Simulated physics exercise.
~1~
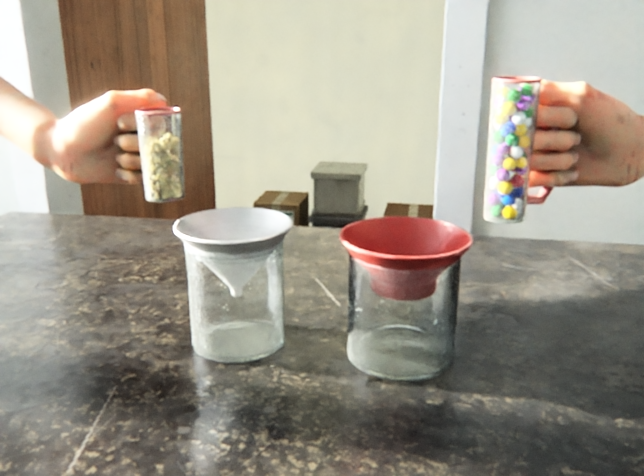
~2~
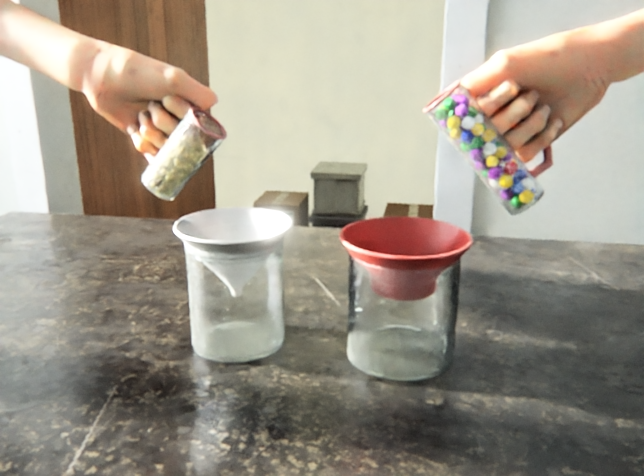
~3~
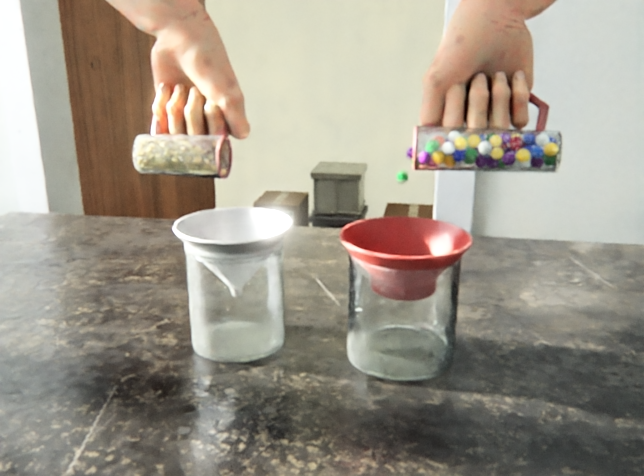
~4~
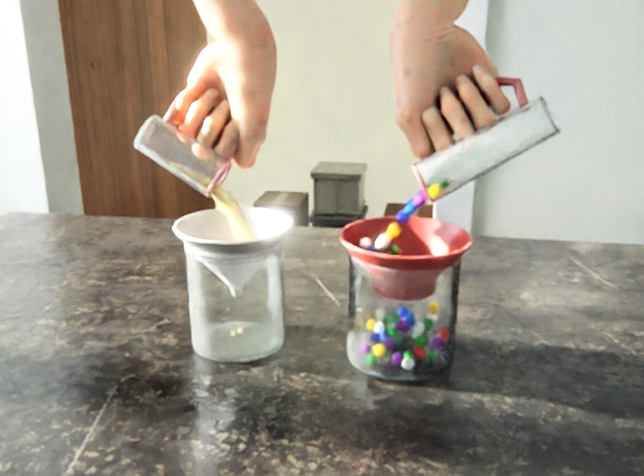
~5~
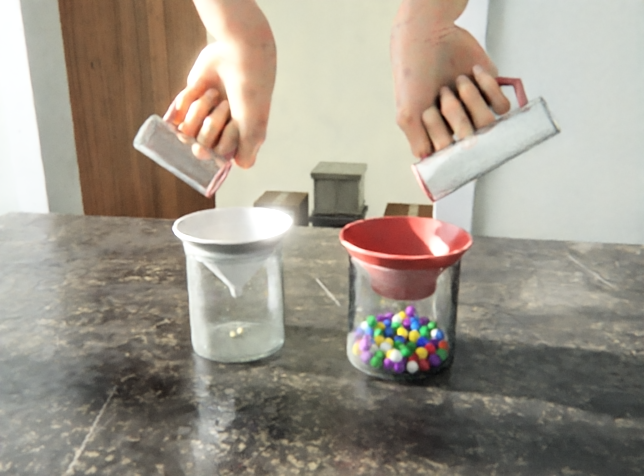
Two hands tip cups over funnels, and colourful beads fill the right jar while the left stays nearly empty.
